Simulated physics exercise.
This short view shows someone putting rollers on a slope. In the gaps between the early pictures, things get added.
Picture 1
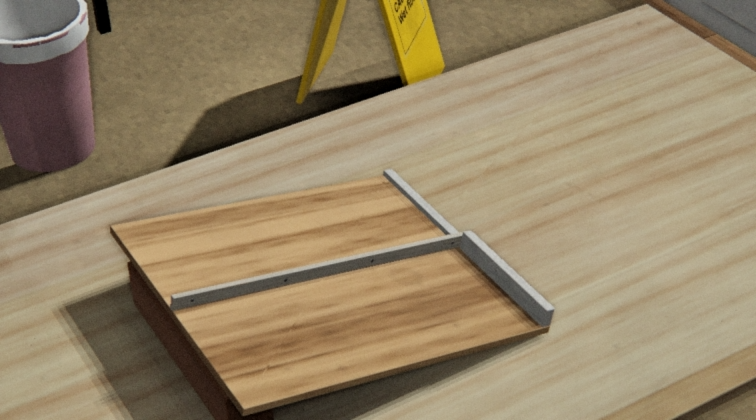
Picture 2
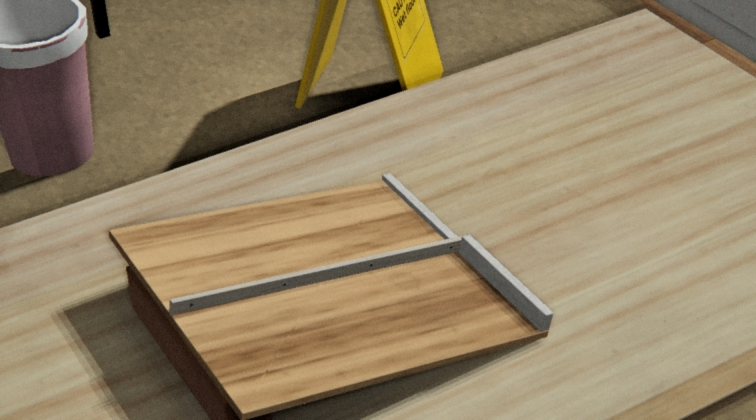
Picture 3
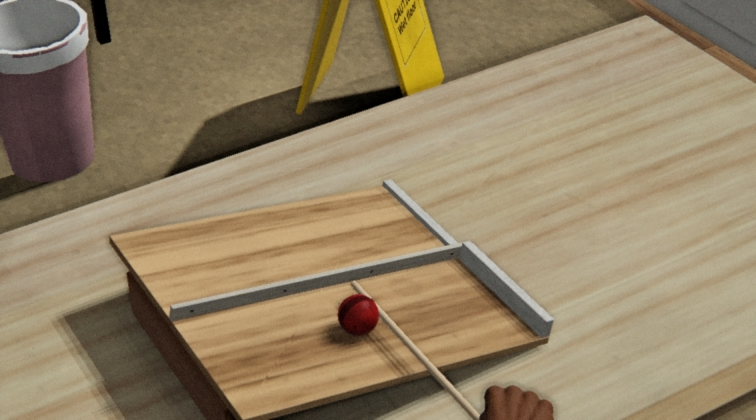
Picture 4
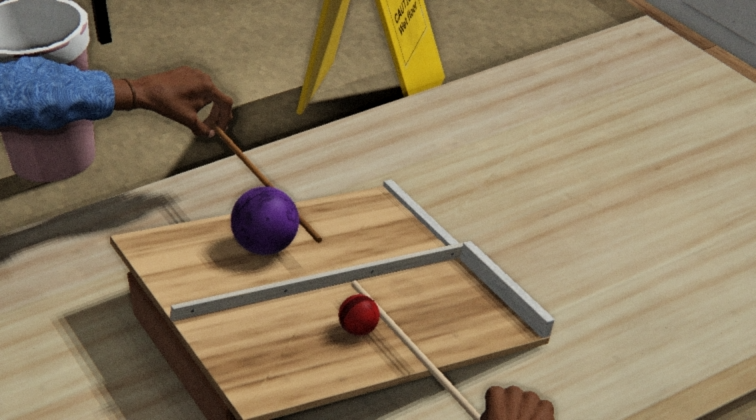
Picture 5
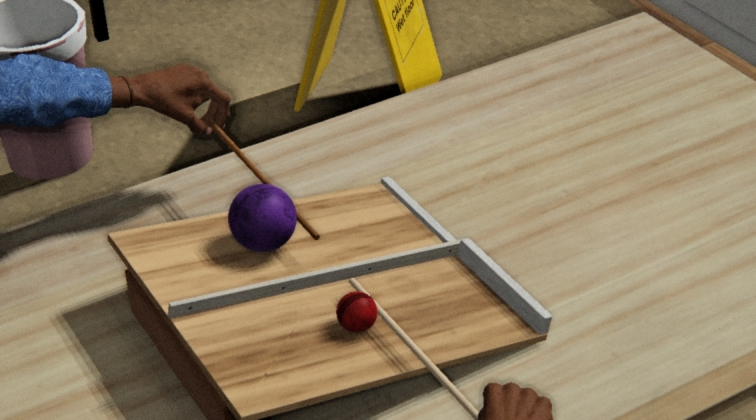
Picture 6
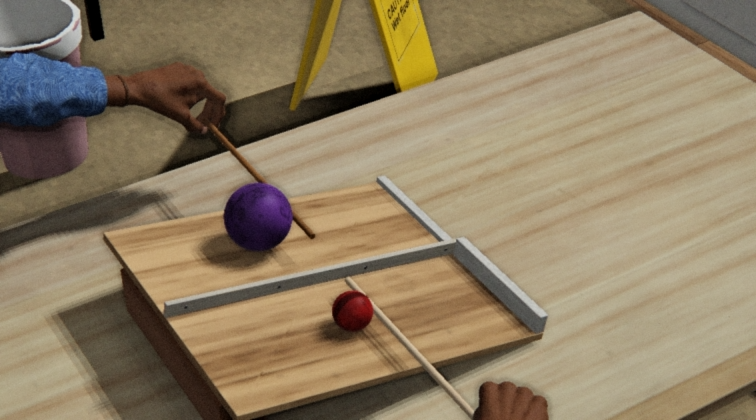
On a pale wooden tabletop, a tilted board divided by a metal strip sits empty at first. A hand with a thin stick appears at a red ball on the near side, then another holds a stick against a larger purple ball on the far side; both balls stay still.
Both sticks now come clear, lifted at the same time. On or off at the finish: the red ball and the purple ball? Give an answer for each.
Red ball: Halted; purple ball: Off.
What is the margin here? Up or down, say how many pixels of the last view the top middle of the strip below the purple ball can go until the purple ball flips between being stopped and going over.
Move it up some 8 pixels and it switches.
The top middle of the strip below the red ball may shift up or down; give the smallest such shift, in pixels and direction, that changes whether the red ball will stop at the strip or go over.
About 8 pixels, down.
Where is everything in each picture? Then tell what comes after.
The first picture shows board (328, 270).
The second picture shows board (327, 274).
The third picture shows red ball (358, 315); board (328, 280).
The fourth picture shows held back by the sticks; purple ball (265, 221); board (328, 281).
The fifth picture shows held back by the sticks; red ball (357, 312); board (326, 278).
The sixth picture shows held back by the sticks; red ball (352, 311); purple ball (258, 217); board (322, 277).
Then, 0.54 s past the last view, red ball rolling on the board near (457, 287); purple ball rolling on the board near (362, 198).
Then, 1.08 s past the last view, red ball resting against the strip near (481, 281); purple ball off the board near (560, 143).
Finally, the red ball gets caught, near (481, 281); the purple ball runs past the strip.
